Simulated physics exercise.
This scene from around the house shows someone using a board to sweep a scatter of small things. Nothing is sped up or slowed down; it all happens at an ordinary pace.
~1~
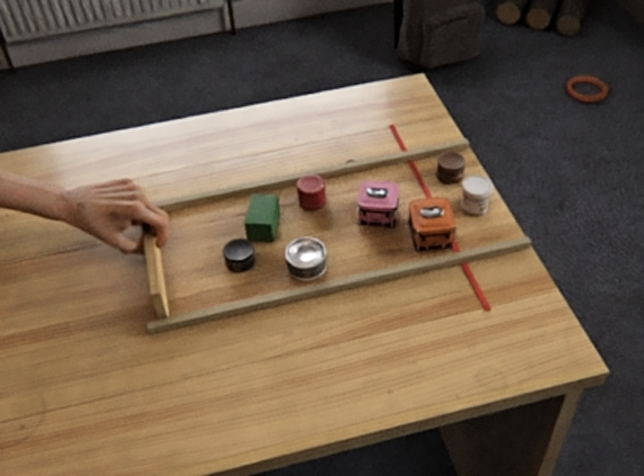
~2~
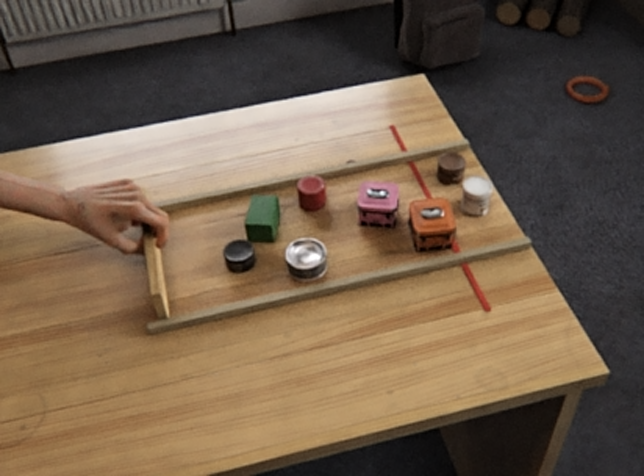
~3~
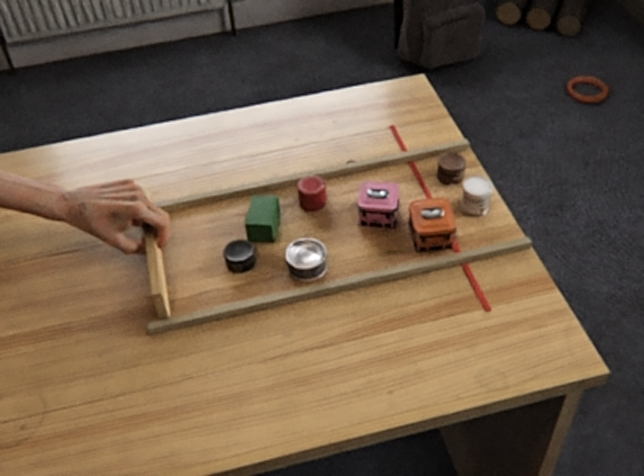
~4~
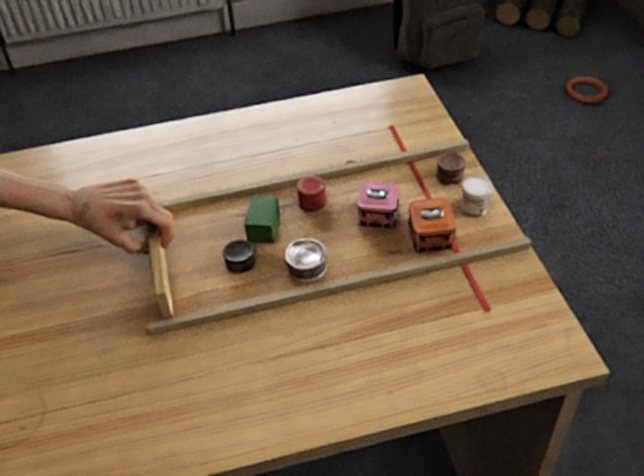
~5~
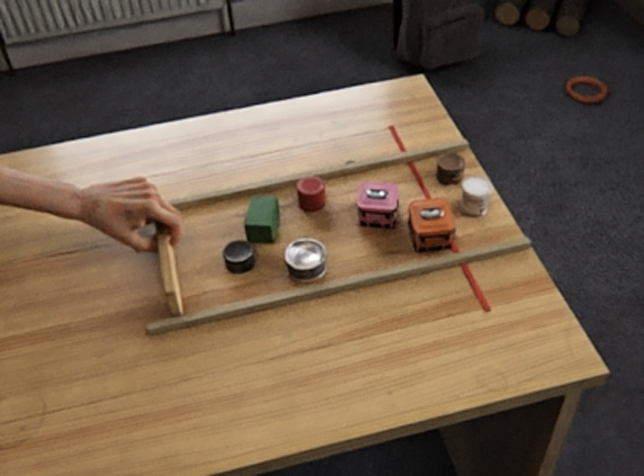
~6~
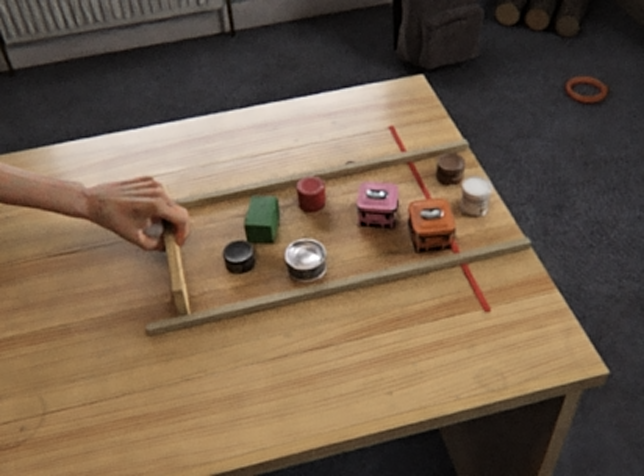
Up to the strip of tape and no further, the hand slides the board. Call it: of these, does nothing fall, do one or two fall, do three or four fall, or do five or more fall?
One or two fall.
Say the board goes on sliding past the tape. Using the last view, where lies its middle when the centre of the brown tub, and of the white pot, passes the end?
The brown tub gives roughly (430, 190), the white pot roughly (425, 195).
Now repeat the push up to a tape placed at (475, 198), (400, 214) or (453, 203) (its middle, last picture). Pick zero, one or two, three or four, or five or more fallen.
More than four; not one; three to four.
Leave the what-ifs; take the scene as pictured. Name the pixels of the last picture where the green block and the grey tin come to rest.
Roughly (437, 180), and the other roughly (470, 232).
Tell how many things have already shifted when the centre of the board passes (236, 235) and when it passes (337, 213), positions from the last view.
Counts: 1 / 5.
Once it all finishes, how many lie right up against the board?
It's 3 of them.
Soon after, none off yet; white pot at rest near (475, 197); brown tub at rest near (450, 170); orange case at rest near (431, 225).
After that, none off yet; white pot moving near (478, 195); brown tub at rest near (450, 170); orange case displaced about its own width near (478, 221).
In the end, the number that fall off is one or two; gone, white pot.
